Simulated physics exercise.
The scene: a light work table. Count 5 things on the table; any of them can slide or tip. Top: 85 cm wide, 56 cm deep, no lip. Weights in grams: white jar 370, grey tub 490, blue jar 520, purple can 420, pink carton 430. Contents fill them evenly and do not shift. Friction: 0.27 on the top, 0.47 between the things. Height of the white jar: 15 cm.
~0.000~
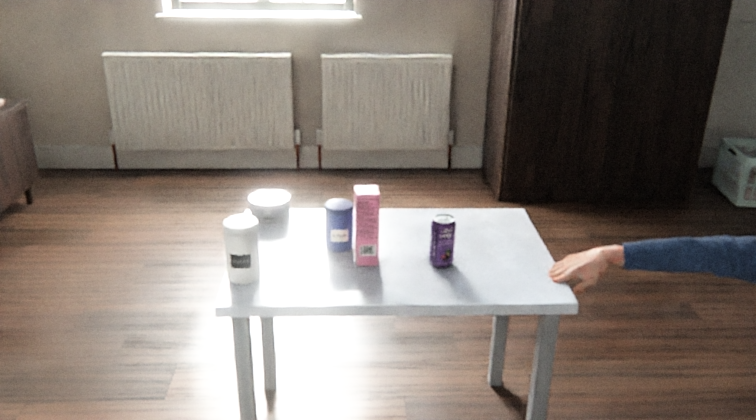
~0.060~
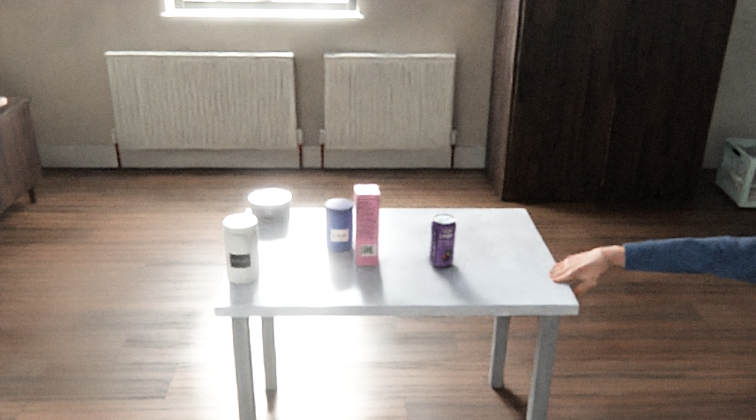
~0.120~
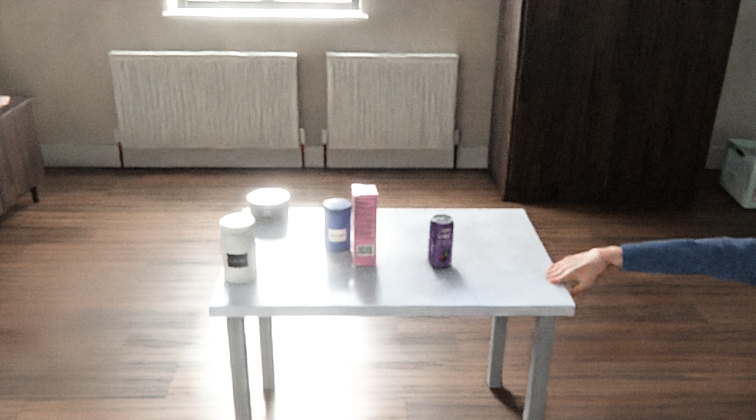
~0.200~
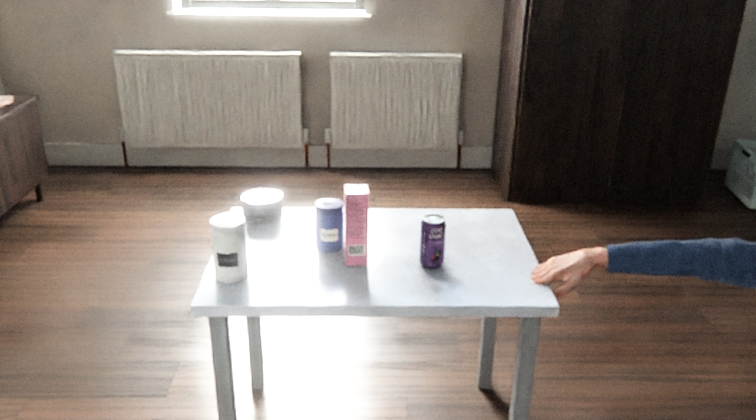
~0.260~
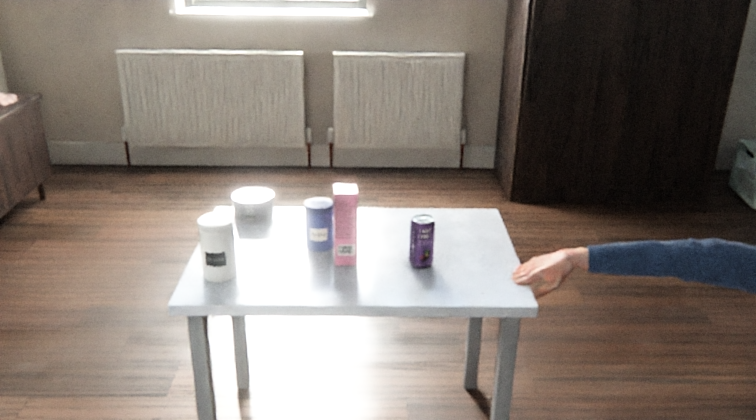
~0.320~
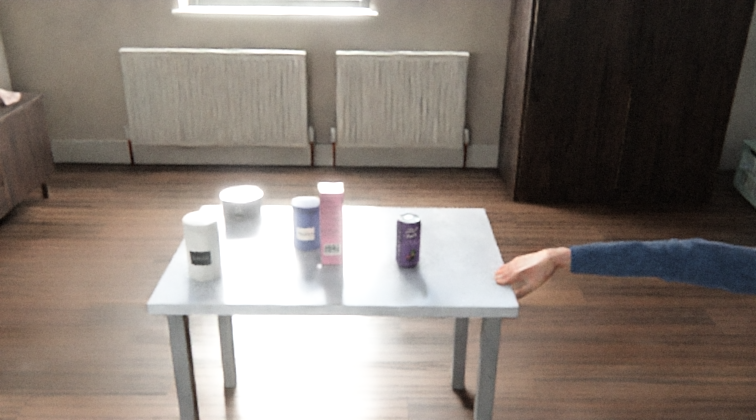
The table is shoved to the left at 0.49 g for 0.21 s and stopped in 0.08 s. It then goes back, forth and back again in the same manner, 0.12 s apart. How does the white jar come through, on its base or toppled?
The white jar tips over.
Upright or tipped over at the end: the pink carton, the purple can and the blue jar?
The pink carton topples; the purple can is still upright; the blue jar is still upright.
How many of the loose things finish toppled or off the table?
3 of them.
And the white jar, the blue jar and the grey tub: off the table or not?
The white jar ends off the table; the blue jar ends on the table; the grey tub finishes off the table.
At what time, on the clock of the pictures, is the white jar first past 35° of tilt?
Near 0.8 s.
After 0.82 s, white jar and grey tub now off the table; pink carton slid 8 cm; blue jar slid 7 cm.
After 1.32 s, table 15 cm from its start; pink carton leaning 6°; blue jar slid 4 cm; purple can slid 3 cm.
At rest (2.3 s), off the table and tipped over, white jar; off the table but upright, grey tub; tipped over on the table, pink carton; not toppled but over 5 cm from the start, blue jar and purple can.
